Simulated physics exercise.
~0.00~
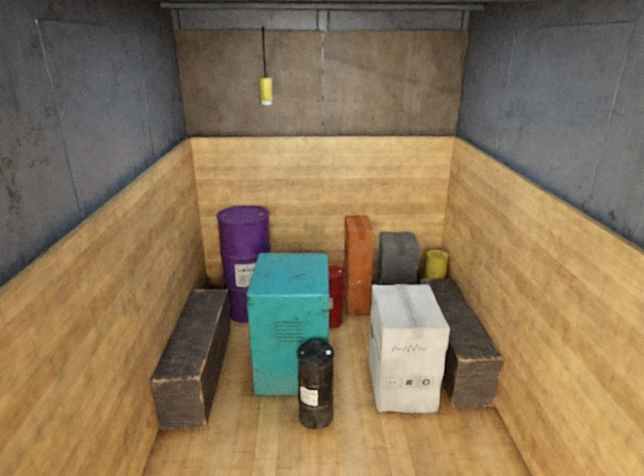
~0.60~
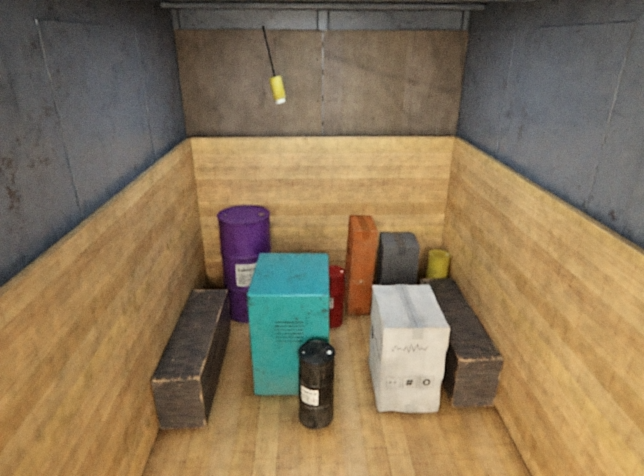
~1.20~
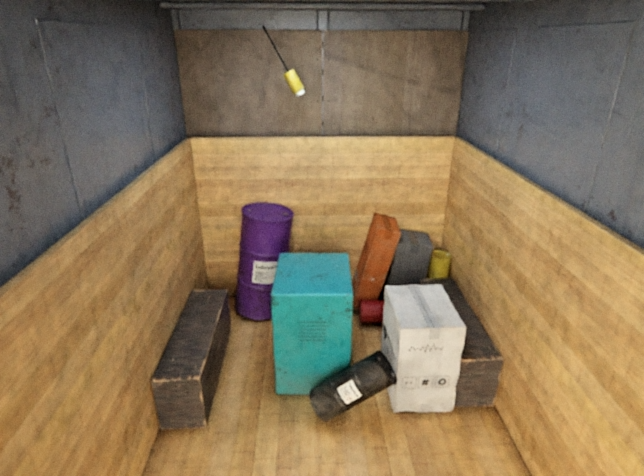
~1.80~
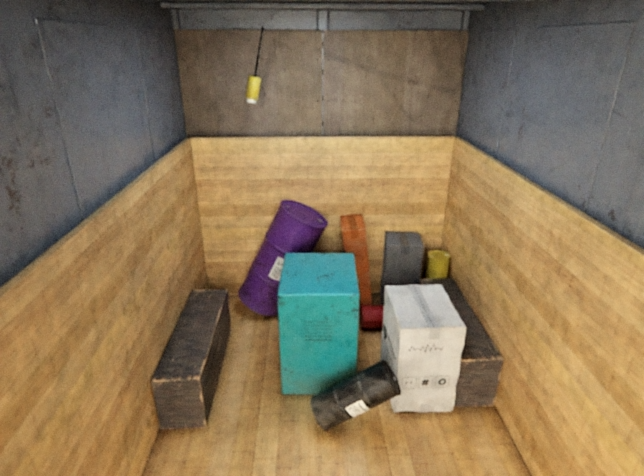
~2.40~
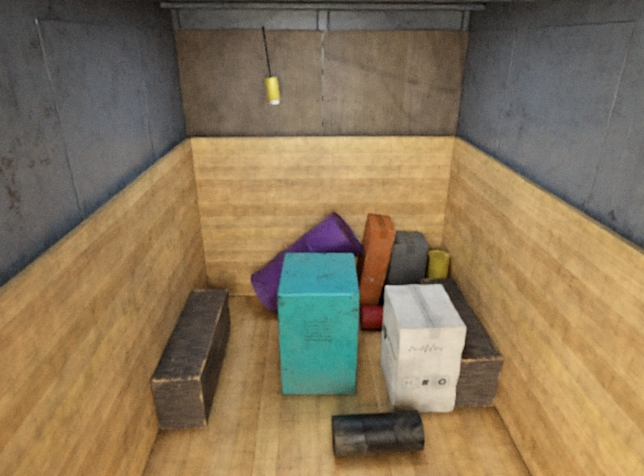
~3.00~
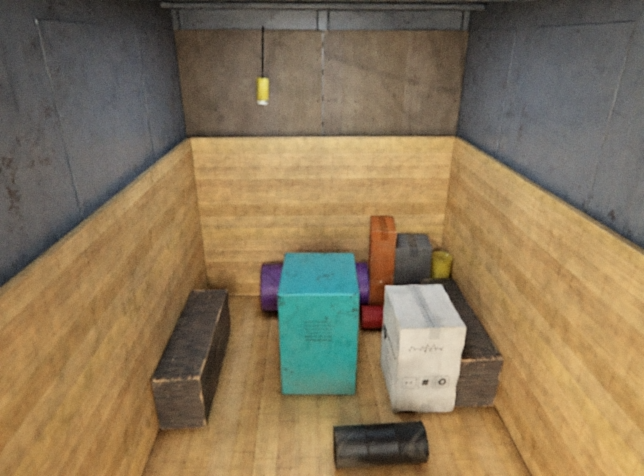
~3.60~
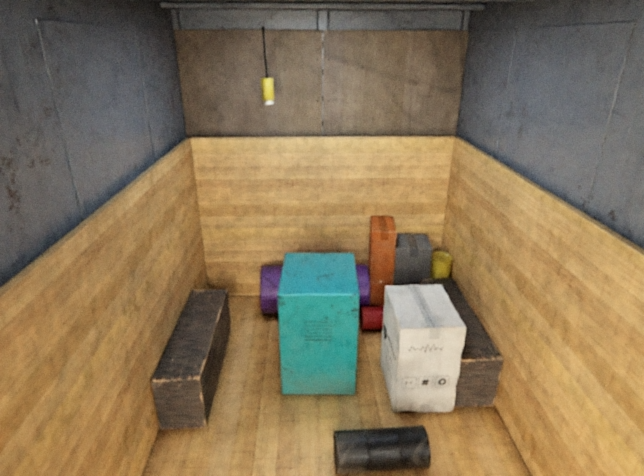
The load bay of a delivery van, with wooden lower walls and a dark box along each side, is seen from behind and slightly above. A turquoise appliance and a white box stand in front with a black canister between them, while a purple drum, red canister, orange box, grey box and yellow canister stand behind. The hanging yellow lamp swings, then the load shifts right as the red canister topples and the black canister tips. The orange box rocks, and the purple drum leans and falls behind the appliance. The black canister ends lying in front, and the orange box stands upright, farther right.
